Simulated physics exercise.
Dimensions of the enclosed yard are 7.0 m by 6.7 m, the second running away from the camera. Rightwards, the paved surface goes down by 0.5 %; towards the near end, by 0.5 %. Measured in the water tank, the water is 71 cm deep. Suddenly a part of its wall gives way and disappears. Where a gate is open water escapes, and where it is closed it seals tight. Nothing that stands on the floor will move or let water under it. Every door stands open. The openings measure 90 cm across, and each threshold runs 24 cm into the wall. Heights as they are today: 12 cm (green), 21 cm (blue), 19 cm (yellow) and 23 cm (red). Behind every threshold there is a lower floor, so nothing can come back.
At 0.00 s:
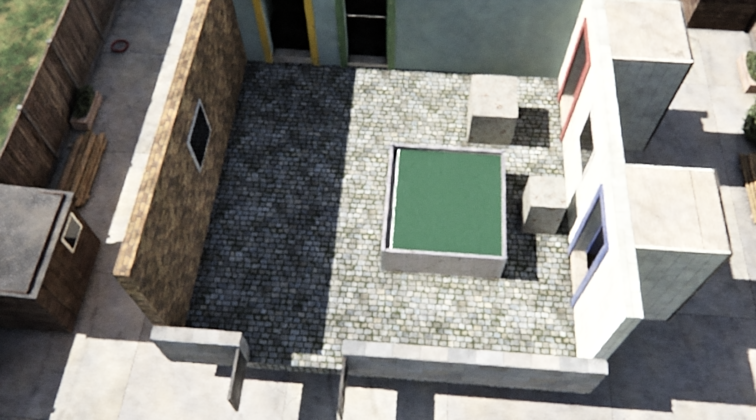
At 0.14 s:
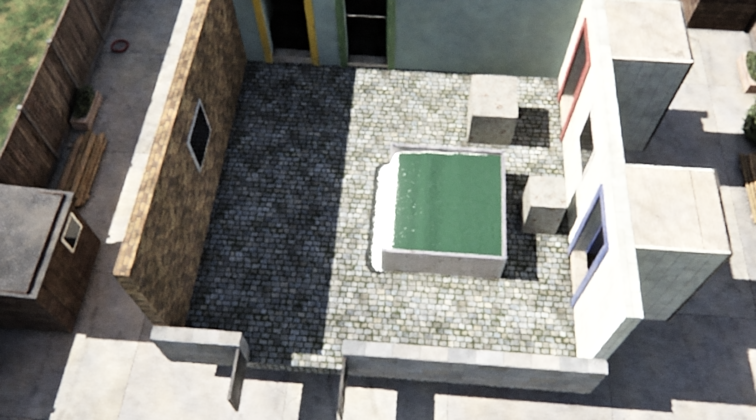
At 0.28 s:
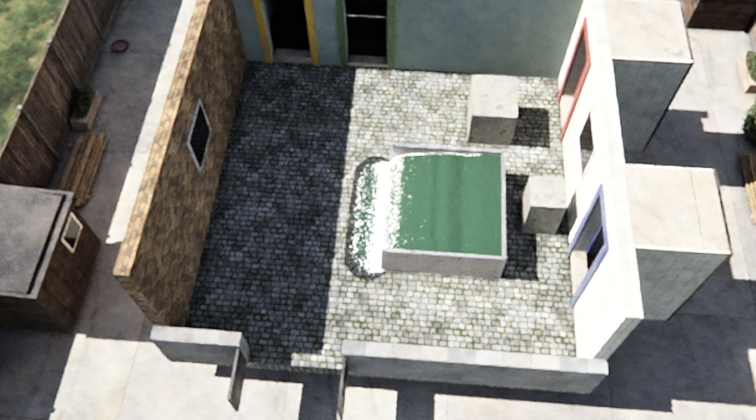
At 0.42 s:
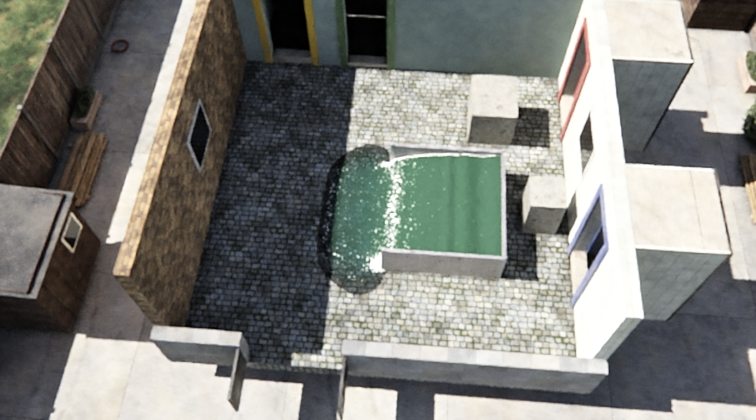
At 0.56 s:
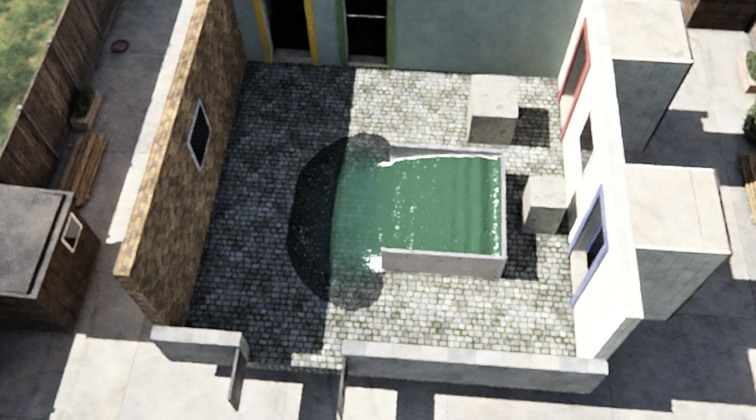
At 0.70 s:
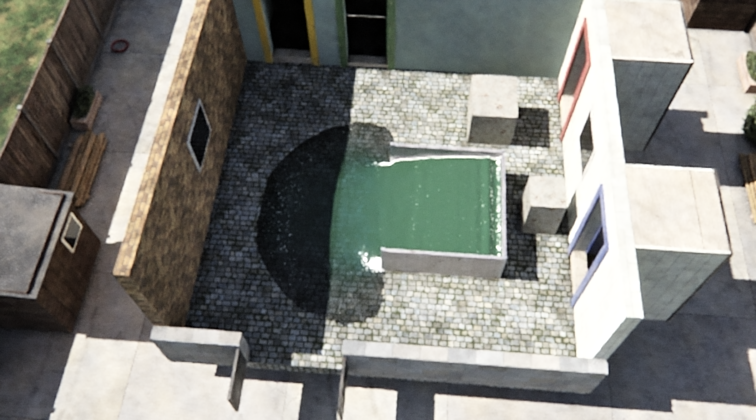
A walled yard paved in pale stone is seen from high above, its left part in shadow. A rectangular tank of green water stands right of centre, with two pale blocks nearby, a brown brick wall at left, and red- and blue-framed openings at right. The tank's left side vanishes and water pours out, foaming white, then spreads leftward in a widening rounded sheet while the view stays still.
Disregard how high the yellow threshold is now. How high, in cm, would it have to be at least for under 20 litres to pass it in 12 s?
At least about 19.5 cm.
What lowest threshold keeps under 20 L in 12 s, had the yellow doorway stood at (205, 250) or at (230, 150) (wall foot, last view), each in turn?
First place around 27 cm, second around 23 cm.
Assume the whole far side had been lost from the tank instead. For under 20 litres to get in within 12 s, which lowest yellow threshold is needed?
About 11.5 centimetres.
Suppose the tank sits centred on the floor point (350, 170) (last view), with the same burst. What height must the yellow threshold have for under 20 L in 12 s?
Roughly 27 cm is needed.
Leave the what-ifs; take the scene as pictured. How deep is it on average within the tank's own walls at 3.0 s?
Roughly 16 cm on average.
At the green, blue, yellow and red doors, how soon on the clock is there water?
Green 3.0 s, blue 6.0 s, yellow 2.4 s, red 5.5 s.
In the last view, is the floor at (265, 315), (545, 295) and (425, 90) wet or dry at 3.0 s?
So the three spots come out swamped, spared, spared, in that order.
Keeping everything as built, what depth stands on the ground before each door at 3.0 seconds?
Green door 1 cm, blue door 0 cm, yellow door 24 cm, red door 0 cm.
After 1.4 s water covers 40 % of the floor, deepest (38 cm) near (214, 204); it has not reached the yellow door.
After 3.0 s water covers 45 % of the floor, deepest (40 cm) near (182, 343); 24 cm at the yellow door, 1 litre in over its 19 cm threshold.
After 12.0 s water covers 100 % of the floor, deepest (15 cm) near (505, 200); 3 cm at the yellow door, 22 litres in over its 19 cm threshold.
At the yellow door as built, the water arrived by 2.4 s and peaked near 25 cm at 3.4 s.
Run again over the same 12 s with other heights there, 28 litres in over 18 cm, 13 litres over 21 cm. The limit of 20 litres is kept from about 19.5 cm up.
